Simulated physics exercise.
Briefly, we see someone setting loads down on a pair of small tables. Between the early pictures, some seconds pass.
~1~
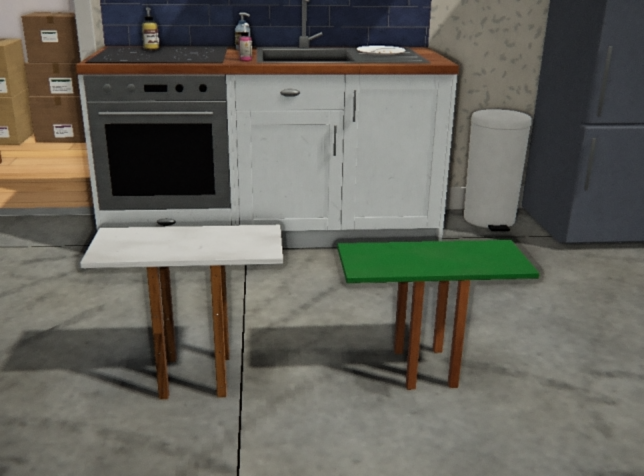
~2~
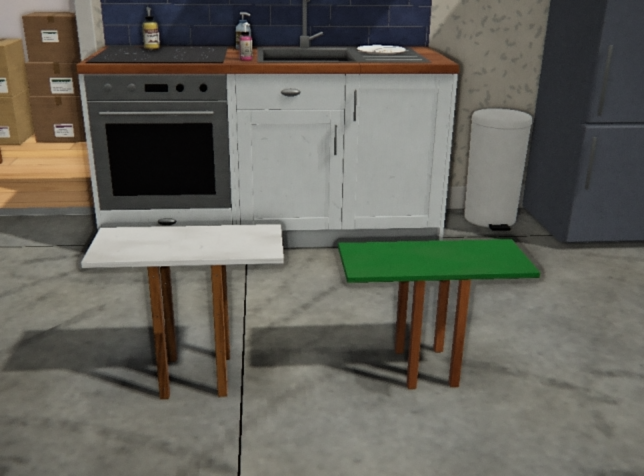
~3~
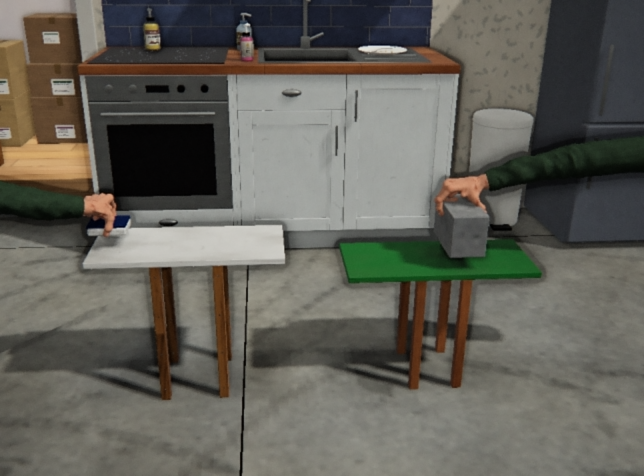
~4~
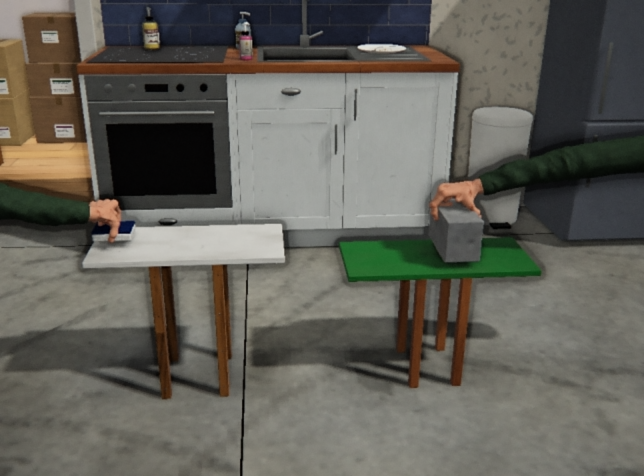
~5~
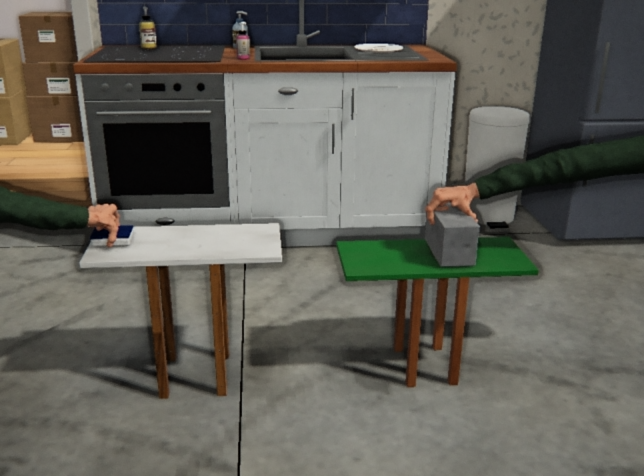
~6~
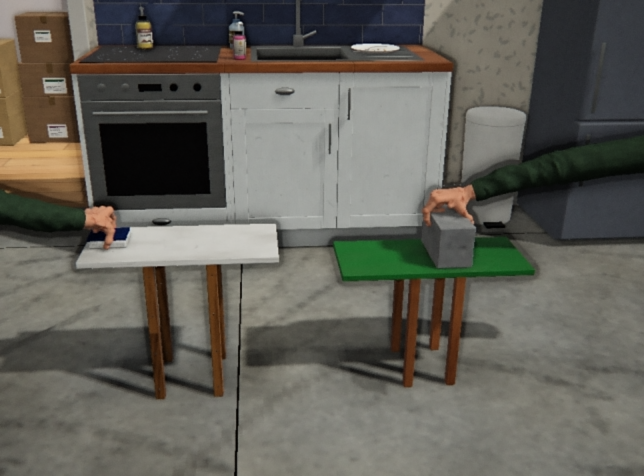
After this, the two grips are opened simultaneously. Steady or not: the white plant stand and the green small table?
As it turns out, the white plant stand stays upright; the green small table stays upright.
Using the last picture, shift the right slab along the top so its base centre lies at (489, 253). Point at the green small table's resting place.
About (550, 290).
Then, 0.60 s later than the last frame, white plant stand at rest near (183, 245); green small table at rest near (430, 258).
When it is over, the white plant stand holds firm, near (183, 245); the green small table holds firm, near (430, 258).
